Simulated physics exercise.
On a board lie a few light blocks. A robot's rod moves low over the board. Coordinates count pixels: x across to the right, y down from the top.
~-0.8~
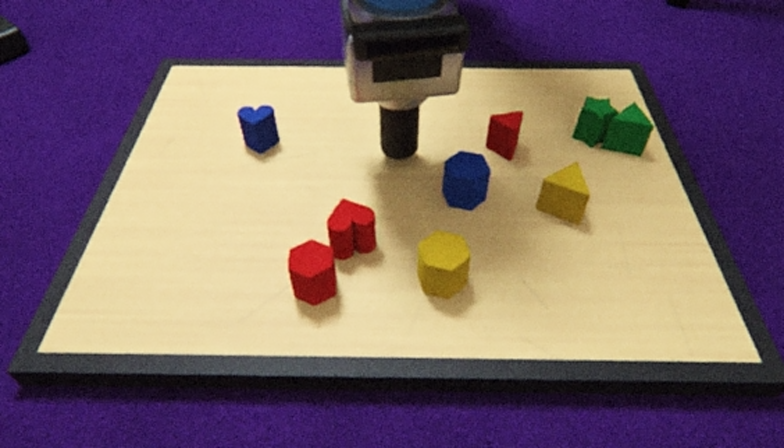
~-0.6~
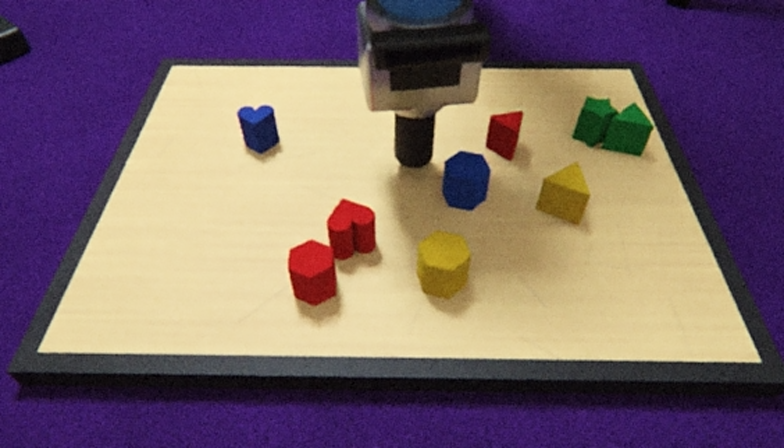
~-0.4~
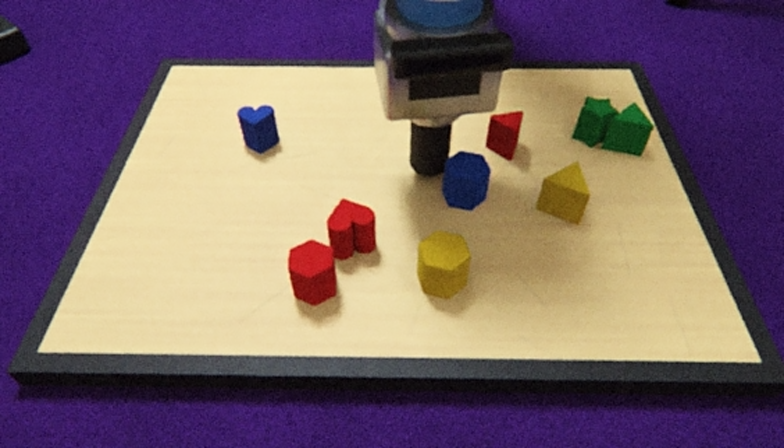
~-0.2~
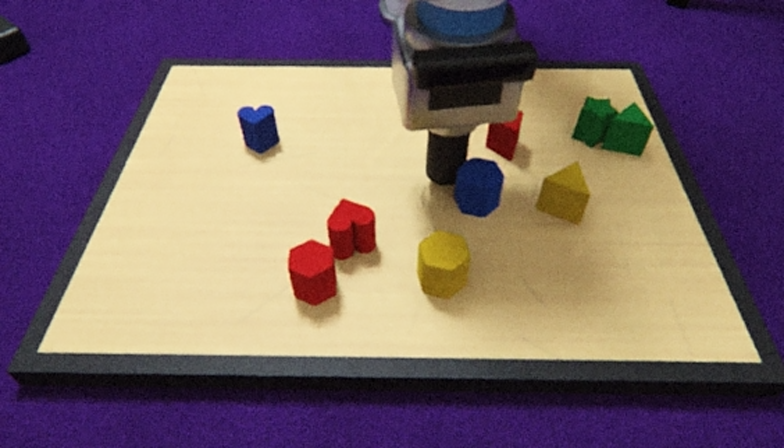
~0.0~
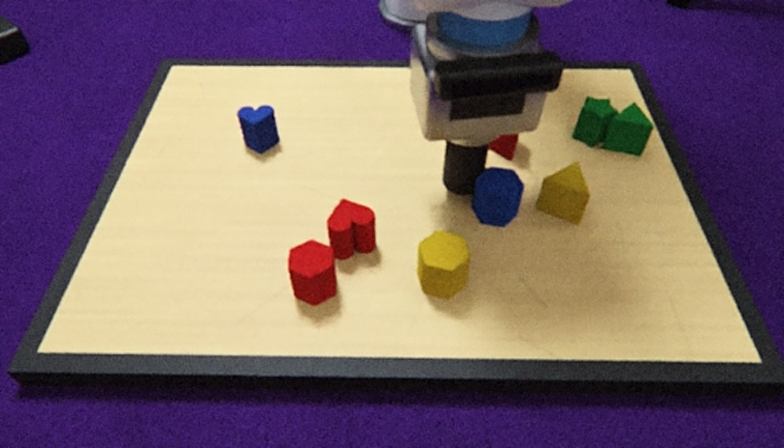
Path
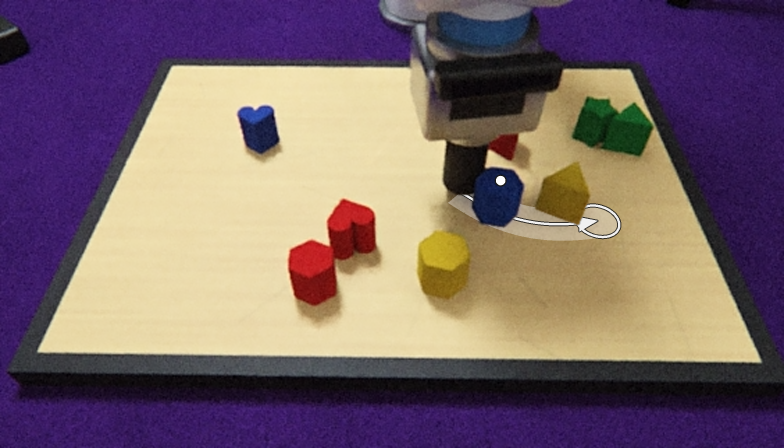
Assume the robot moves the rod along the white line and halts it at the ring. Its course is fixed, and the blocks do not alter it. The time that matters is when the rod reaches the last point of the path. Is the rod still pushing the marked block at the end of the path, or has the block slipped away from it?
Slipped off.
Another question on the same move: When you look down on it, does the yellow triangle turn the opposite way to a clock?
My answer is yes.
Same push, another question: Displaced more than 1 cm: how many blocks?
It shifts two blocks.
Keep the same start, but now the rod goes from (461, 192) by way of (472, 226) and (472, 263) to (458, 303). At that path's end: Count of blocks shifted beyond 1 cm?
The answer is two blocks.
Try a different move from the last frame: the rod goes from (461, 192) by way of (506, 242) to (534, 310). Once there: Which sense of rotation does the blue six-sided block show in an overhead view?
Viewed from above: Anti-clockwise.
Drawn move, from (461, 192) via (501, 214) and (550, 224), ending at (598, 221); the dot is on the blue six-sided block.
On the path given first. One third of the way, rod at (505, 203); blue six-sided block at (548, 204).
Two thirds of the way, rod at (554, 213); blue six-sided block at (596, 222), turned 25° clockwise; yellow triangle at (579, 174).
At the end, rod at (602, 210); blue six-sided block at (620, 227), turned 70° clockwise; red triangle still; yellow triangle at (600, 165), turned 30° anticlockwise.
